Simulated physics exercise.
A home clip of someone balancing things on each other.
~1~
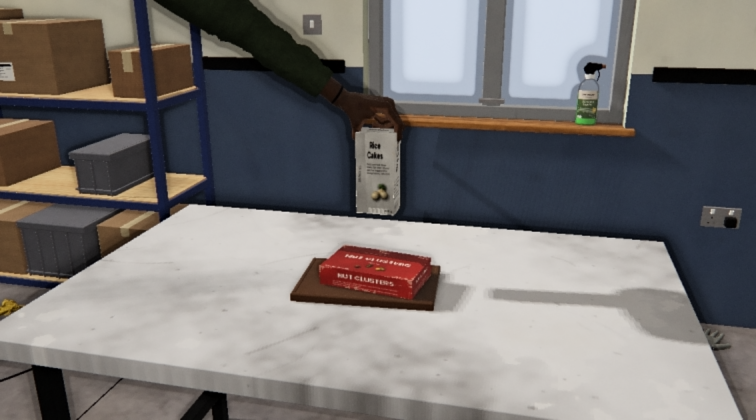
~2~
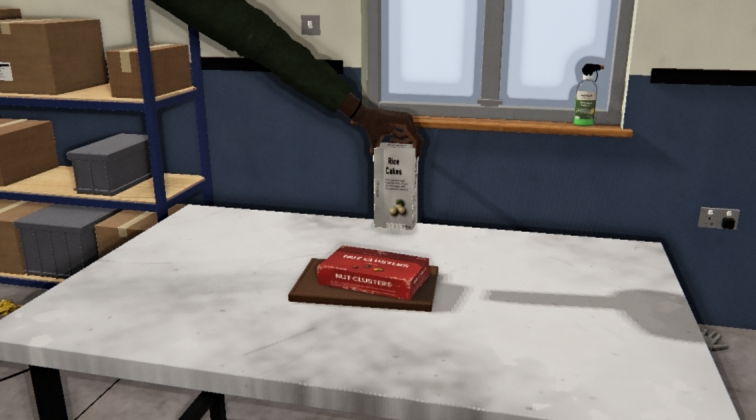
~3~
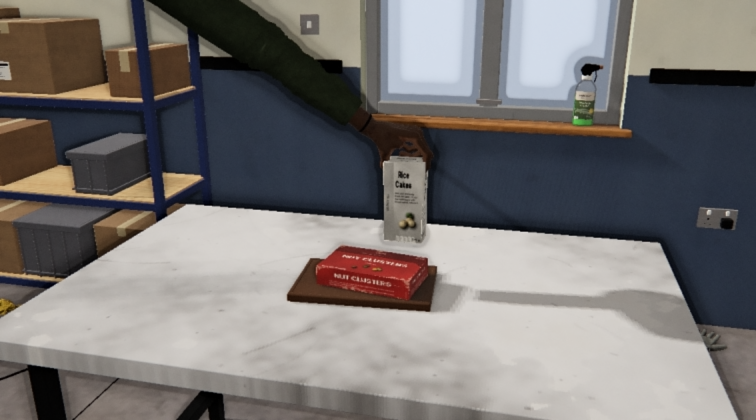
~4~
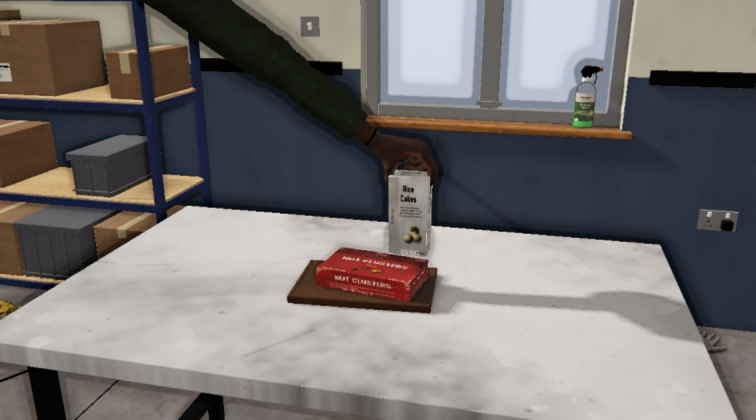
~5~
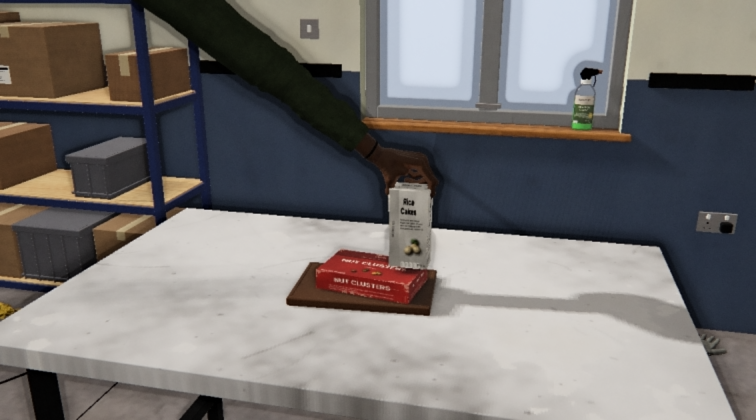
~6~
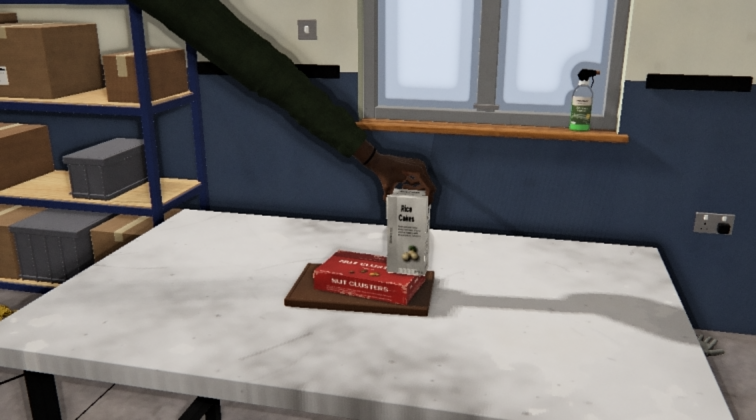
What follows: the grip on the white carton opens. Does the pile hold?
Here the pile holds.
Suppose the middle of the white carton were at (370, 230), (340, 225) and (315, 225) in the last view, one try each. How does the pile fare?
First try: It holds; second try: It holds; third try: It comes apart.
Then, 0.90 s past the last view, nothing moves.
Then, 2.00 s past the last view, white carton resting near (409, 232).
Finally, all 3 still in place. Final places as the last picture's camera would see them, white carton near (409, 232). The pile keeps its balance.
